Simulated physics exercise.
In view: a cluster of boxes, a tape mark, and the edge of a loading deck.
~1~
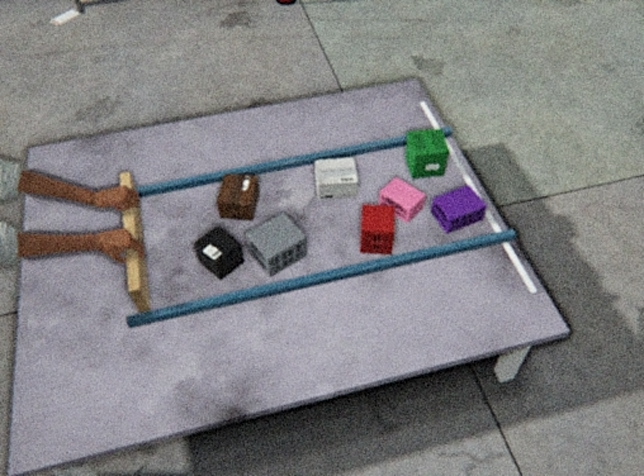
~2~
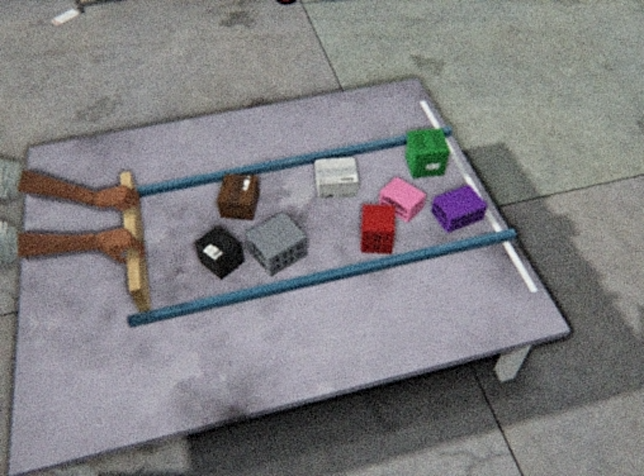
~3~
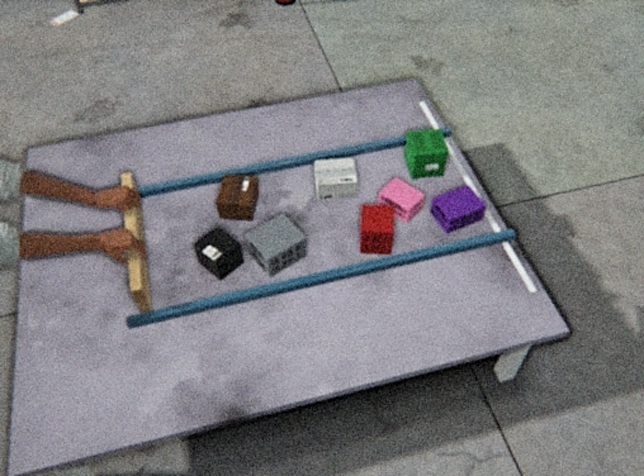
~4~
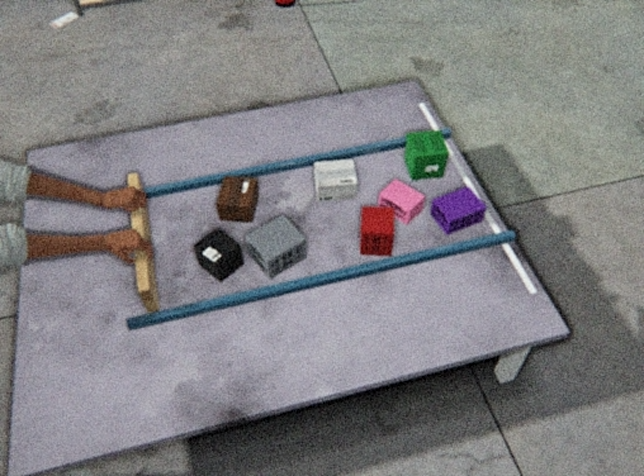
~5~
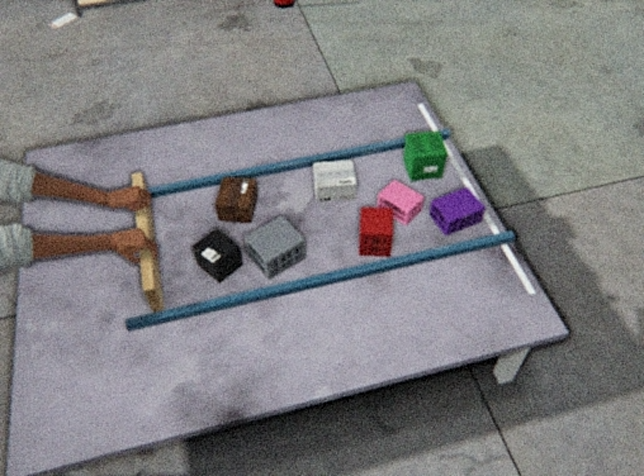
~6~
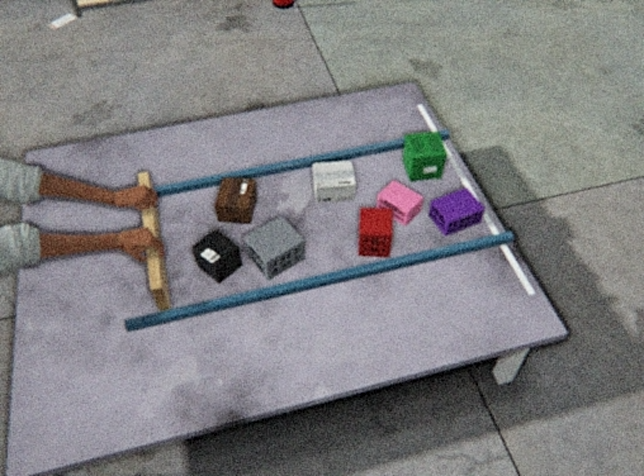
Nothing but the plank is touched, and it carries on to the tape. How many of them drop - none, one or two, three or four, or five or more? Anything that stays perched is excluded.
The tally of those that come down is above four.
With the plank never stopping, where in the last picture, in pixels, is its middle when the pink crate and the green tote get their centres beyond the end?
I'd put it close to (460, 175), and close to (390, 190) for the other one.
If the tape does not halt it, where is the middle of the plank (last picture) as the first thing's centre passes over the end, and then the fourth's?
First roughly (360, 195), later roughly (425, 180).
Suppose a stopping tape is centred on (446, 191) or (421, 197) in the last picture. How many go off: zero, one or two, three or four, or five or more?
In turn: 5 or more; three or four.
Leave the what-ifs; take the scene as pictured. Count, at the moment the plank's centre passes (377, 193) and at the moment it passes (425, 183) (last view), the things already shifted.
8, then 8.
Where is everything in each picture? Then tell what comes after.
The first picture shows purple crate (458, 209); green tote (426, 155); pink crate (402, 200); plank (135, 240); tape (471, 184).
The second picture shows green tote (427, 154); white parcel (337, 178).
The third picture shows pink crate (401, 200); red crate (377, 230).
The fourth picture shows purple crate (458, 211); grey crate (277, 247).
The fifth picture shows green tote (424, 157); plank (148, 240).
The sixth picture shows purple crate (456, 212); green tote (424, 158); pink crate (400, 203); plank (154, 240); tape (468, 187).
Early on, none off yet; purple crate at rest near (456, 212); green tote at rest near (424, 158); pink crate at rest near (400, 203).
A while later, none off yet; purple crate travelled a little near (469, 210); green tote at rest near (424, 158); pink crate travelled a little near (409, 196).
Further along, two off so far; purple crate down on the ground near (522, 260); green tote in the air near (488, 165); pink crate travelled about its own width near (429, 185).
Finally, the number that fall off is five or more; lost, black parcel, brown box, grey crate, white parcel, red crate, pink crate, green tote and purple crate.
